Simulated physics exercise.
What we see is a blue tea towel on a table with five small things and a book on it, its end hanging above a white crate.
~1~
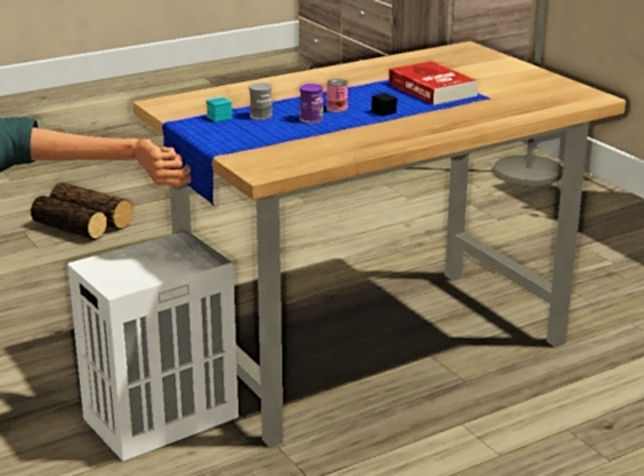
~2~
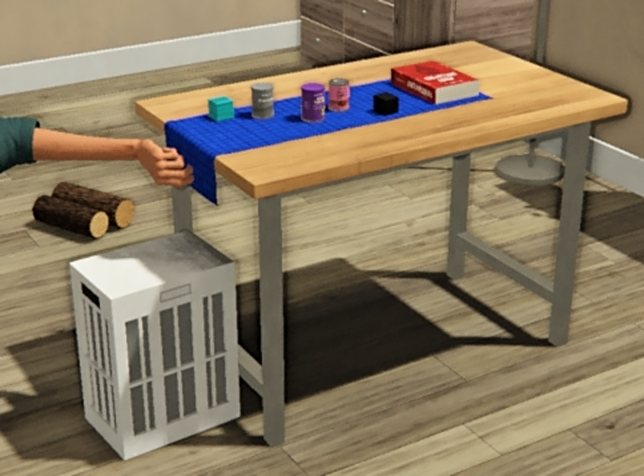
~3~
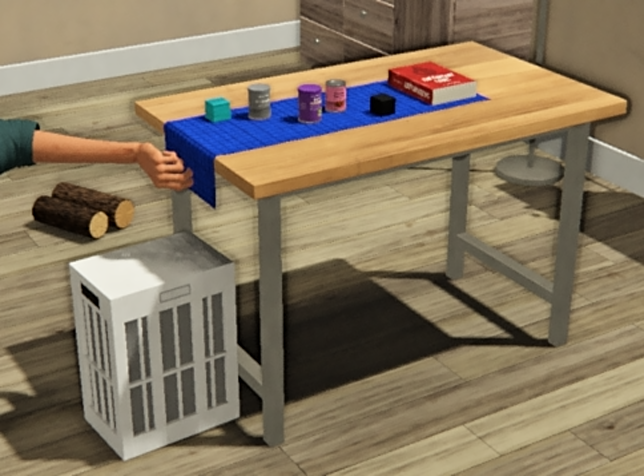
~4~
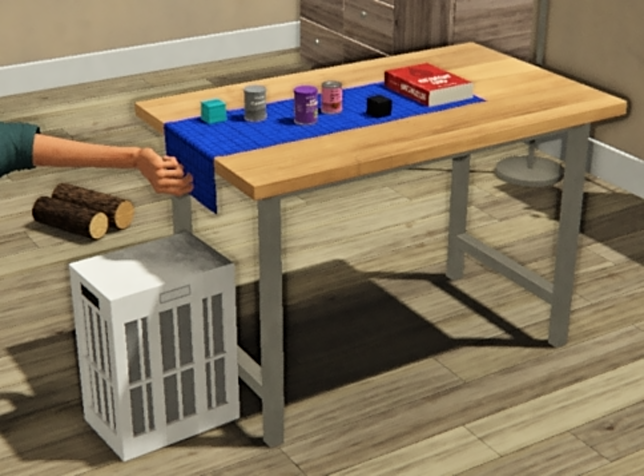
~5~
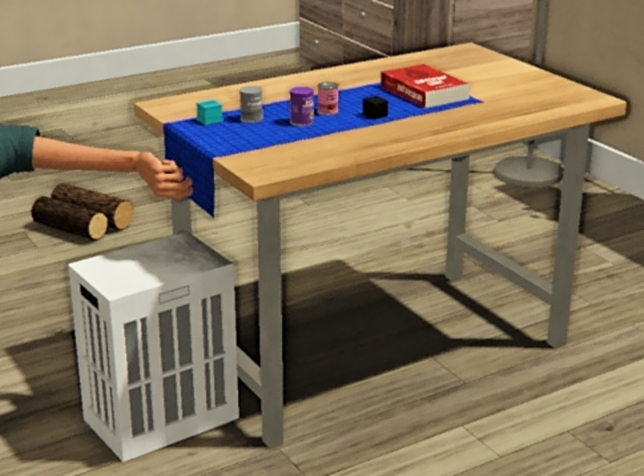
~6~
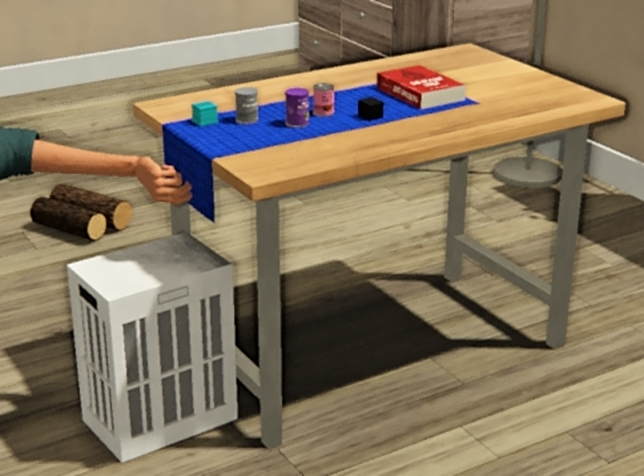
On a wooden table, a hand slowly pulls a blue cloth and its objects slightly left.
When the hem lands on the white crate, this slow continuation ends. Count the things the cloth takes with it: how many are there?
One.
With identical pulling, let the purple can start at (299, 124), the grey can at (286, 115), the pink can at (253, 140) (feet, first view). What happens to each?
Result - purple can still up, grey can still up, pink can down.
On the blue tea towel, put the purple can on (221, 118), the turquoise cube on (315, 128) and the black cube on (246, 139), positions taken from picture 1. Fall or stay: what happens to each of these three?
Looks like the purple can ends up down, the turquoise cube hangs in there, and the black cube ends up down.
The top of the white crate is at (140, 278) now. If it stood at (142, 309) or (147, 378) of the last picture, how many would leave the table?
Respectively 2 and 4.
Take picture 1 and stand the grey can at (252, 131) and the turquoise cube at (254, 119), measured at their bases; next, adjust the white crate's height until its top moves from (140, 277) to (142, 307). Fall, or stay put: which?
The grey can ends up off the top and the turquoise cube ends up off the top.
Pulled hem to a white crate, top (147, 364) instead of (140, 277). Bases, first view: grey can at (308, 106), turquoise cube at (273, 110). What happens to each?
Result: Grey can gone, turquoise cube gone.
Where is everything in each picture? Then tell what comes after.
The first picture shows hem (214, 206); turquoise cube (219, 100); grey can (260, 86); purple can (311, 87); pink can (337, 82); black cube (384, 96); top of the crate (140, 277).
The second picture shows hem (218, 206); turquoise cube (221, 99).
The third picture shows hem (215, 210); grey can (259, 87).
The fourth picture shows hem (217, 215); purple can (306, 89); top of the crate (142, 277).
The fifth picture shows hem (214, 219); pink can (328, 85).
The sixth picture shows hem (215, 223); turquoise cube (204, 104); grey can (246, 90); purple can (297, 91); pink can (324, 86); black cube (371, 101).
Soon after, hem near (190, 230); all still up.
Then, hem on the crate; turquoise cube gone.
At rest, hem on the crate; turquoise cube gone. The count of fallen things is one.
